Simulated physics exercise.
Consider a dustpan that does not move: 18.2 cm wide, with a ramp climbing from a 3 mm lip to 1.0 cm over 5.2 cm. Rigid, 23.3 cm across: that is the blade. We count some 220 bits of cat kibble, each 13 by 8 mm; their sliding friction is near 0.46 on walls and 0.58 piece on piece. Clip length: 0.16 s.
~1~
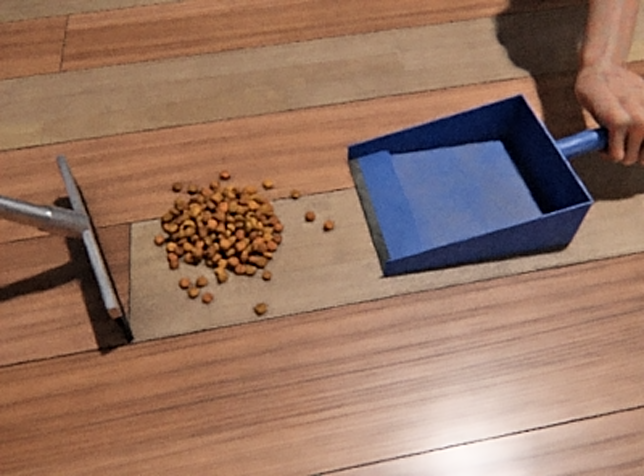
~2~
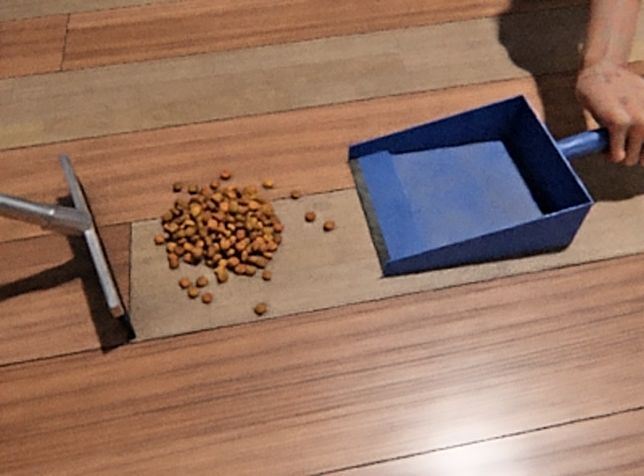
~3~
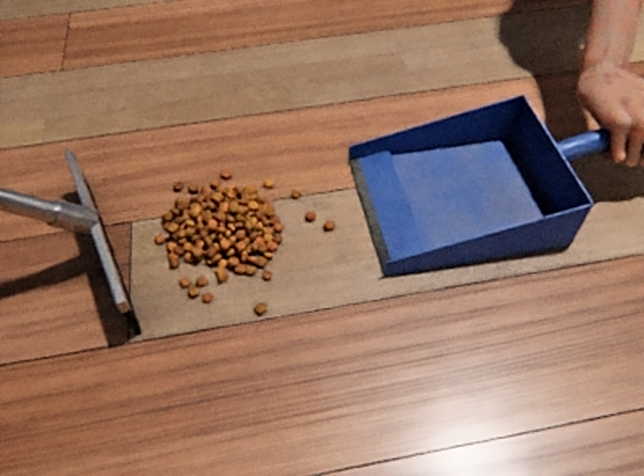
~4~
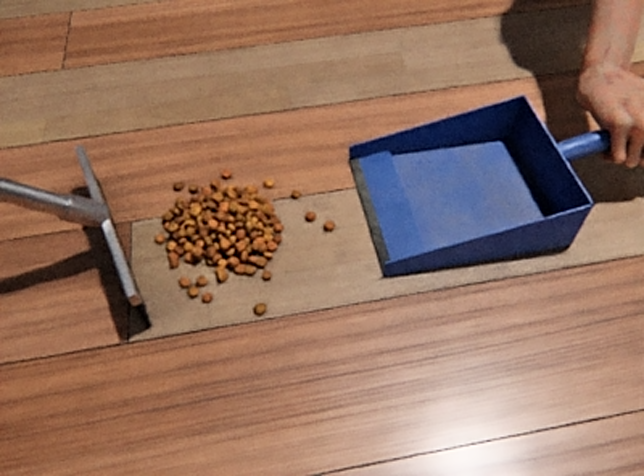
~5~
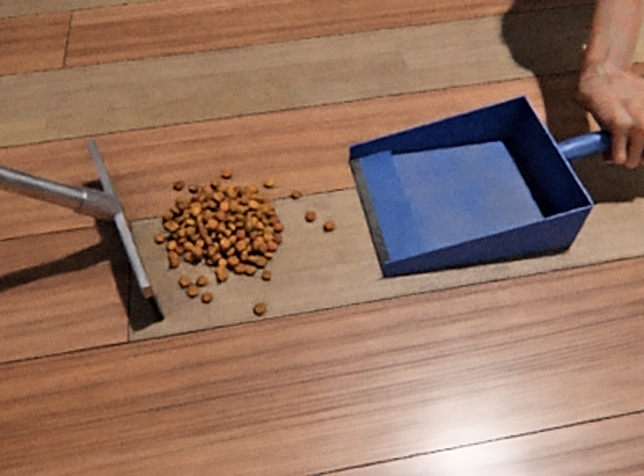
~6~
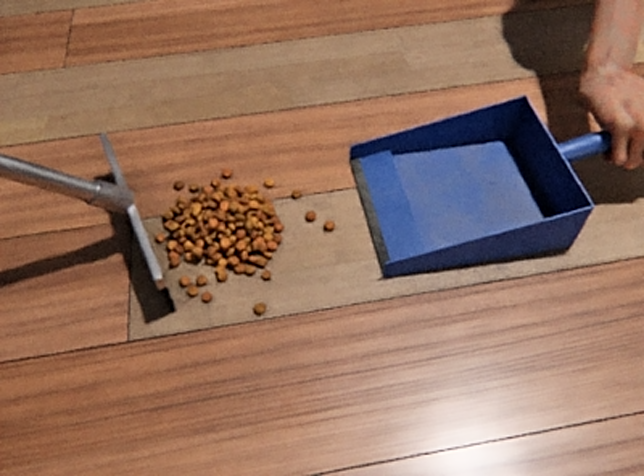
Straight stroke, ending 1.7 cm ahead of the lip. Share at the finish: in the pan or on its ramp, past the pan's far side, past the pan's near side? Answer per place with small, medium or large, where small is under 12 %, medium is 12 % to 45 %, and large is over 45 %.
Pan medium, far side large, near side small.
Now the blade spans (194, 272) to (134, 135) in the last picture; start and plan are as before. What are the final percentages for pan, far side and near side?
Split: Pan = 25, far = 40, near = 0.
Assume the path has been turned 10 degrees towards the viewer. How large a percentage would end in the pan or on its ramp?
The pan, ramp included, would get around 25 per cent.
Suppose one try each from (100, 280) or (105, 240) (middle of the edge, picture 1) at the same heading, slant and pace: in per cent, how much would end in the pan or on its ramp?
The two tries give about 20 % and about 10 %.
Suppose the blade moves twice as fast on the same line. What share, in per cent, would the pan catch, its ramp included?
Share: Close to 20 %.
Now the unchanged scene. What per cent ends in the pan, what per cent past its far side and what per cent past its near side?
The pan holds 15 per cent at the end, the far side 50 per cent and the near side 0 per cent.
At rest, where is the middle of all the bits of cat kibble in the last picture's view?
Roughly (343, 155).
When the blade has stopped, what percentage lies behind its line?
15 %.
Then, 0.25 s after the last picture, middle of the blade 16 cm from the lip; 0 % over the lip, far side 10 %, near side 0 %.
Then, 0.42 s after the last picture, middle of the blade 9 cm from the lip; 0 % over the lip, far side 35 %, near side 0 %.
Then, 0.72 s after the last picture, middle of the blade 5 cm from the lip; 15 % over the lip, far side 50 %, near side 0 %.
In the end, pan 15 %, far side 50 %, near side 0 %, in front of the lip or behind the blade 30 %.
